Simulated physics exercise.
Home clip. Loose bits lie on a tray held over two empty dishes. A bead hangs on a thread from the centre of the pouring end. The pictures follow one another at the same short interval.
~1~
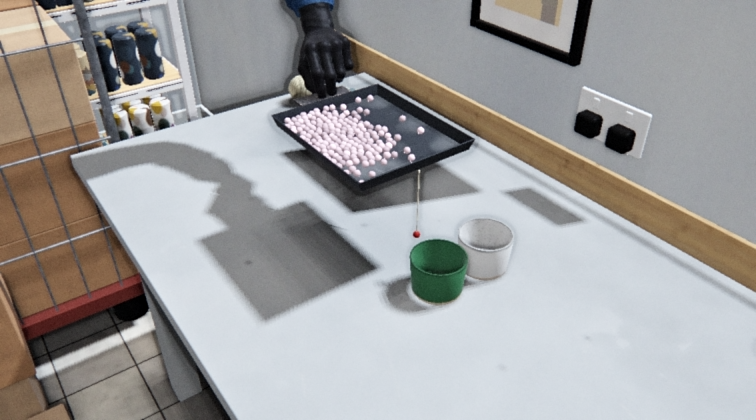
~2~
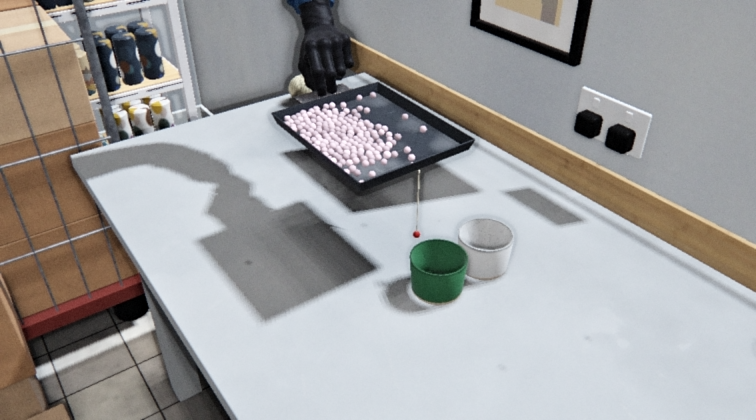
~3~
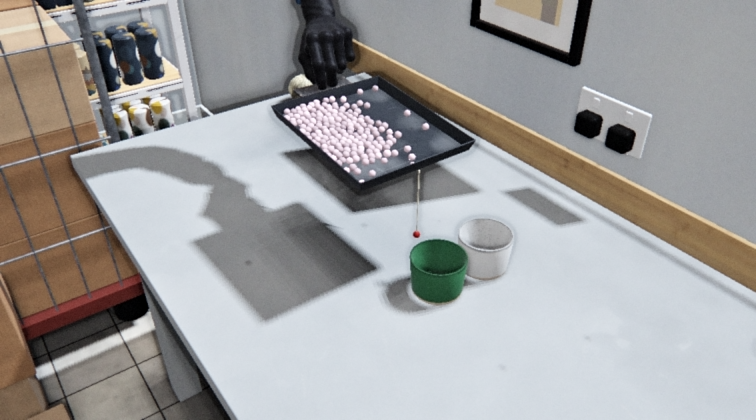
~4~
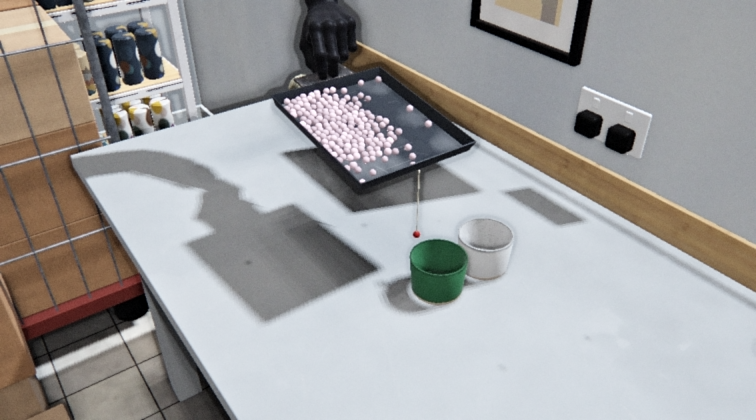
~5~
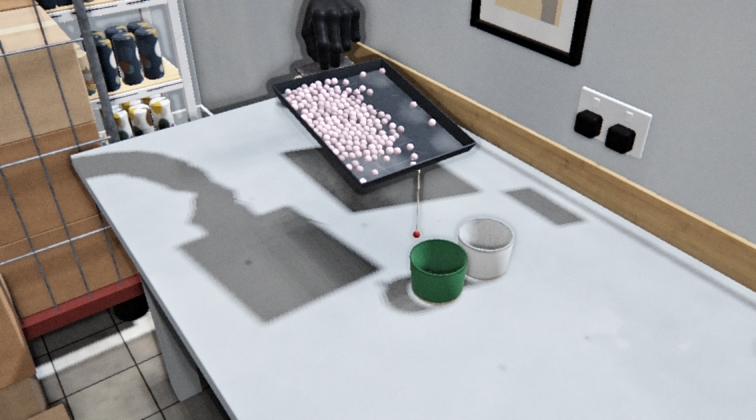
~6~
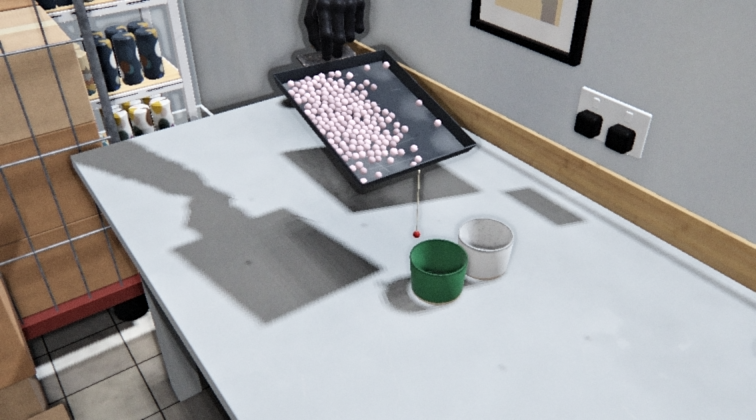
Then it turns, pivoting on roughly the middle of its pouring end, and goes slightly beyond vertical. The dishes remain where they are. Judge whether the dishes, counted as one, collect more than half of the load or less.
Counted as one, they collect more than half.
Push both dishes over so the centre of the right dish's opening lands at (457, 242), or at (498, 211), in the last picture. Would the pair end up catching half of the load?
The first place gets the greater share, the second a lesser share.
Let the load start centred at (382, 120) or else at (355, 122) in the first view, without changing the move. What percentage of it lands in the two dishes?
It would be roughly 80 per cent for the first and roughly 70 per cent for the second.
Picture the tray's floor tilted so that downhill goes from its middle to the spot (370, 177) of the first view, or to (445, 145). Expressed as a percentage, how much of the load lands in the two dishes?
First case about 0 percent; second case about 40 percent.
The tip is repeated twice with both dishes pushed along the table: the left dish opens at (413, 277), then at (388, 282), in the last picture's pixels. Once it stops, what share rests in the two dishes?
You'd get 70 in a hundred the first time and 50 in a hundred the second.
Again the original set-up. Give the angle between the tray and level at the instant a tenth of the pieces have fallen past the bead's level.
Roughly 60 degrees from level.
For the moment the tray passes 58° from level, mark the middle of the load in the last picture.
Roughly at (428, 161).
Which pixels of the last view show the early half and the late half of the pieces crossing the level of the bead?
The early half goes through (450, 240), the late half through (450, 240).
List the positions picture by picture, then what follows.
In the first picture, corners of the pouring end at (360, 180) and (470, 138), level; middle of the load at (342, 138), sugar pearls; left dish at (456, 285); right dish at (503, 261); bead on its thread at (417, 235).
In the second picture, corners of the pouring end at (361, 180) and (470, 139), level; middle of the load at (342, 137).
In the third picture, corners of the pouring end at (361, 180) and (470, 139), tipped barely, lowest at the right corner; middle of the load at (343, 133).
In the fourth picture, corners of the pouring end at (362, 180) and (471, 140), tipped a little, lowest at the right corner; middle of the load at (343, 127).
In the fifth picture, corners of the pouring end at (363, 180) and (471, 141), tipped a little, lowest at the right corner; middle of the load at (345, 122).
In the sixth picture, corners of the pouring end at (363, 180) and (472, 142), tipped clearly, lowest at the right corner; middle of the load at (348, 119), nearly all on the move; left dish at (456, 285); right dish at (503, 261).
Soon after the last picture, tray tipped steeply; most on the tray; a small part in the left dish; a small part in the right dish; a stray few outside both; a small part in the air.
A little later, tray tipped right over; a small part on the tray; about a third in the left dish; about a quarter in the right dish; about a quarter outside both; a small part in the air.
Later still, tray tipped past a quarter turn; about a third in the left dish; about a third in the right dish; about a quarter outside both; a stray few in the air.
By the end, tray tipped past a quarter turn; about a third in the left dish; about a third in the right dish; about a quarter outside both; a stray few in the air.
